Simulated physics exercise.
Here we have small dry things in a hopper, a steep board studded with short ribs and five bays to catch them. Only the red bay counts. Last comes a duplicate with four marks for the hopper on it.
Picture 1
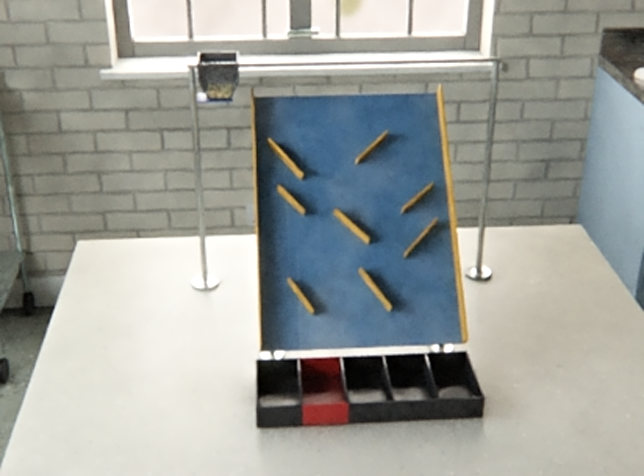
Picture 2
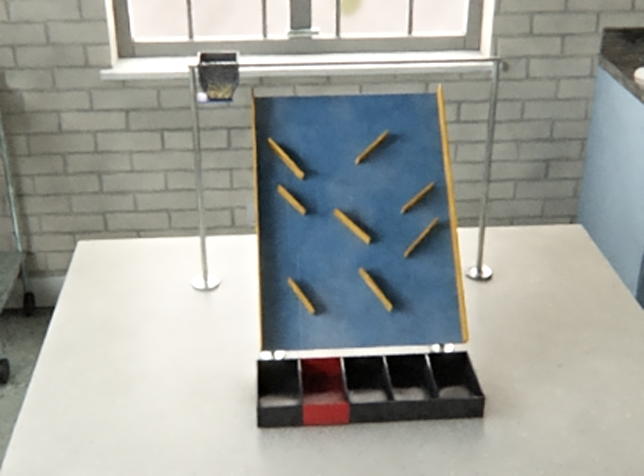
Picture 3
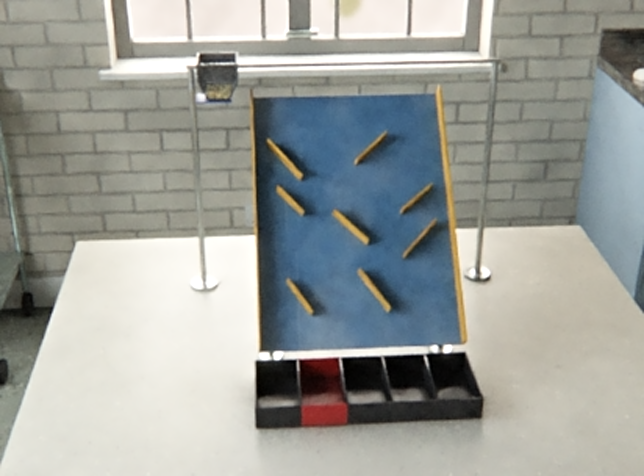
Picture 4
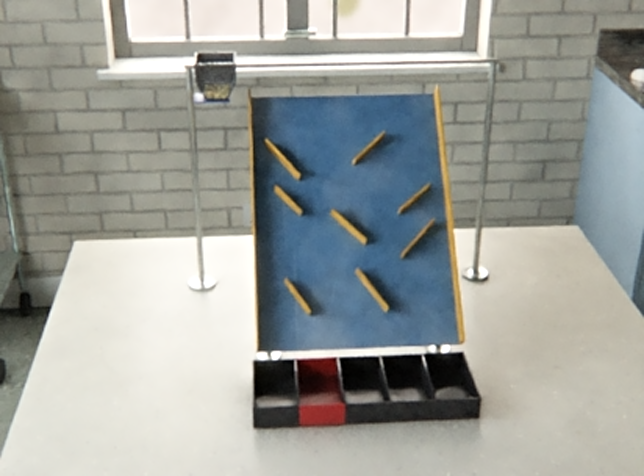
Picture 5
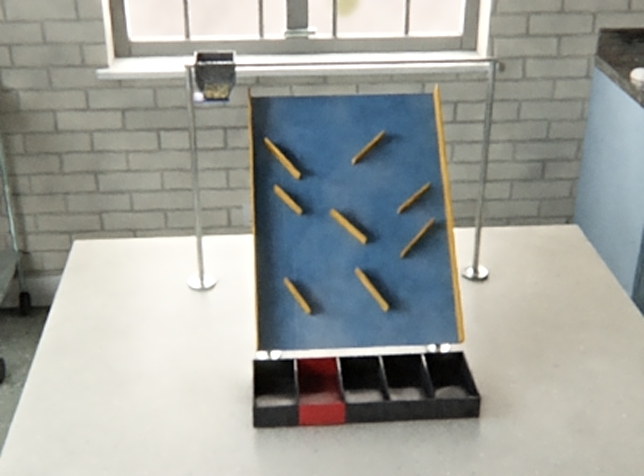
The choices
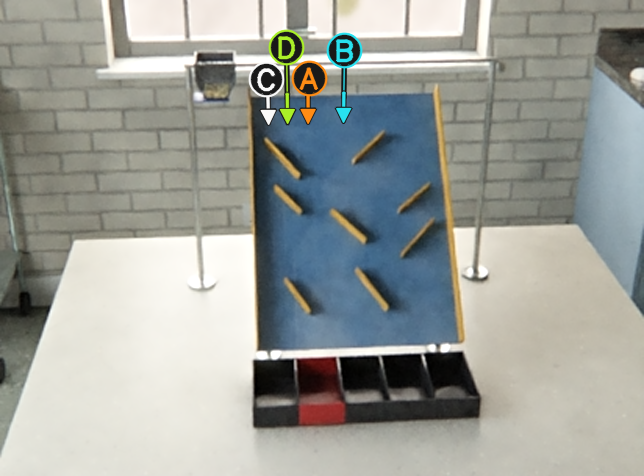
Nothing on the white table moves, and only the view itself shifts very slightly, the small hopper staying at the left end of its metal rail. The scene is a room with a grey brick wall and a window, seen from the front and slightly above. A steep blue board with wooden edges and eight slanted ribs stands above five bays, black except the red second from left.
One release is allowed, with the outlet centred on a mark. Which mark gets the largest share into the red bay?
The answer is mark A.
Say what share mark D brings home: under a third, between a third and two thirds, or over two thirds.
It is under a third.
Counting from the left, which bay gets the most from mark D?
The third from the left.
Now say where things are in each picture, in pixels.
In the first picture, hopper at (220, 92), soya beans, door shut.
In the second picture, ribs (269, 138) to (303, 175), (358, 159) to (388, 130), (279, 185) to (305, 210).
In the third picture, ribs (403, 209) to (433, 183), (334, 209) to (369, 240), (405, 253) to (437, 218).
In the fourth picture, ribs (285, 278) to (310, 311), (357, 268) to (388, 308).
In the fifth picture, red bay at (322, 413), number 2 of 5 from the left.
On the marked copy, mark A meets the board at (308, 118); mark B meets the board at (343, 117); mark C meets the board at (268, 119); mark D meets the board at (287, 118).
With A, about a third in the red bay, about half in other bays, a small part outside the box.
With B, a small part in the red bay, most in other bays, a small part outside the box.
With C, a small part in the red bay, most in other bays, a small part outside the box.
With D, a small part in the red bay, about two thirds in other bays, about a quarter outside the box.
